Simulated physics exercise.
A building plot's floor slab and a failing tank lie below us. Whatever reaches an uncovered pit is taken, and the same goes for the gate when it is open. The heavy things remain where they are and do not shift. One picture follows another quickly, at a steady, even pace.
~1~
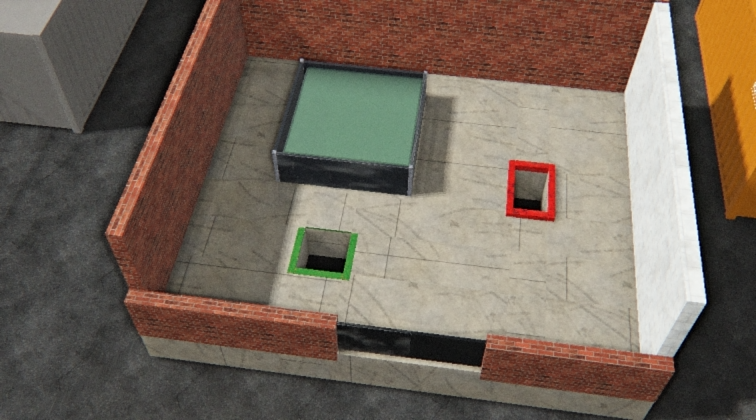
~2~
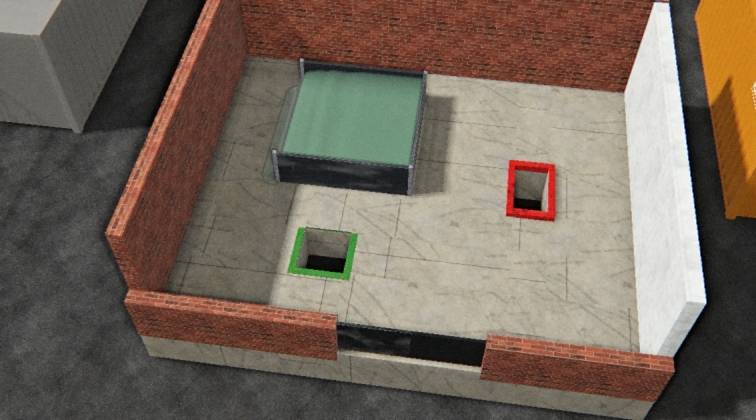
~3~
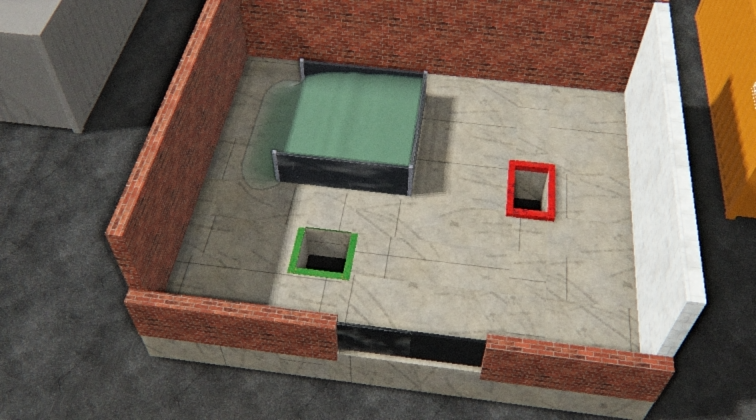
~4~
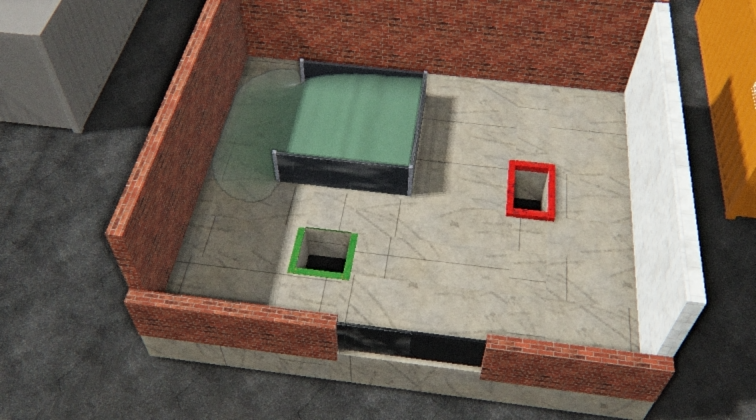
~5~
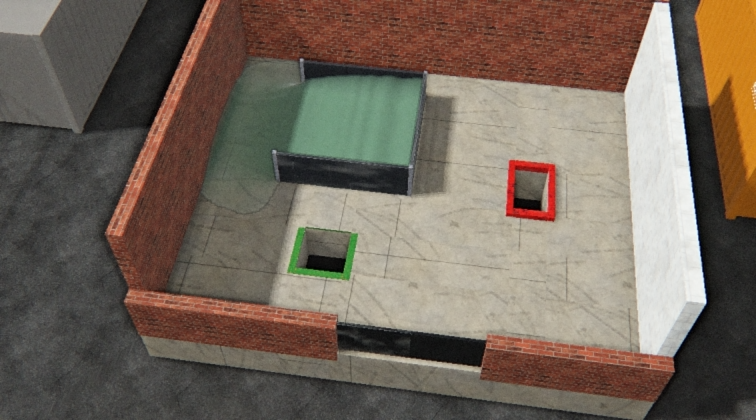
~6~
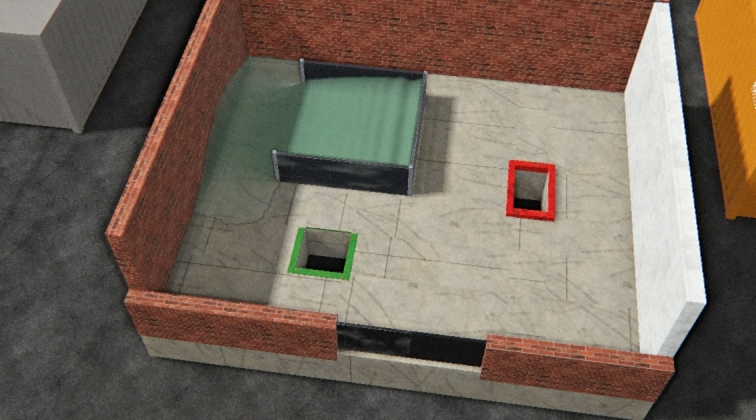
A walled concrete floor held a tank of green water and two square openings, one rimmed red, one green; water poured from the tank's left side and spread to the brick wall.
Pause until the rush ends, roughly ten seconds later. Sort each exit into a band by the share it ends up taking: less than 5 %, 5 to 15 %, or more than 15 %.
Bands: Gate: Less than 5 %; red pit: Less than 5 %; green pit: 5 to 15 %.
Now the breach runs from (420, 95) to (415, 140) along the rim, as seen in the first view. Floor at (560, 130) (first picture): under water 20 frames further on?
Submerged.
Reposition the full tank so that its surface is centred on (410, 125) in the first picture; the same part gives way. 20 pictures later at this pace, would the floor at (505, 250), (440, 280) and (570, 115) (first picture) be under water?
Location one: Bone dry; location two: Bone dry; location three: Bone dry.
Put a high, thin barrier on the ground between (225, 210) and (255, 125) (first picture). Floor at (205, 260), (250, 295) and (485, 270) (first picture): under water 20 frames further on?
Taking the three spots in the order asked, they are waterlogged, waterlogged and bone-dry.
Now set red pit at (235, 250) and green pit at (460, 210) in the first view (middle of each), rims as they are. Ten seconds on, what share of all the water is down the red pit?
Red: 12 %.
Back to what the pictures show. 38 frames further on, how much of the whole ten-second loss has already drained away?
My figure is about 40 in a hundred.
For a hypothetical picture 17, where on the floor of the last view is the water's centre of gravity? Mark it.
Around pixel (289, 141).
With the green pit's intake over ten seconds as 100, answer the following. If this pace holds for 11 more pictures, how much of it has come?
Estimate: Some 0 per cent.
A moment on, water covers 15 % of the floor; the gate 0 %, the red pit 0 %, the green pit 0 %.
Next, water covers 25 % of the floor; the gate 0 %, the red pit 0 %, the green pit 0 %.
Then, water covers 45 % of the floor; the gate 0 %, the red pit 0 %, the green pit 0 %.
Later, water covers 85 % of the floor; the gate 0 %, the red pit 0 %, the green pit 3 %.
In the end, water covers 90 % of the floor; the gate 0 %, the red pit 0 %, the green pit 7 %.
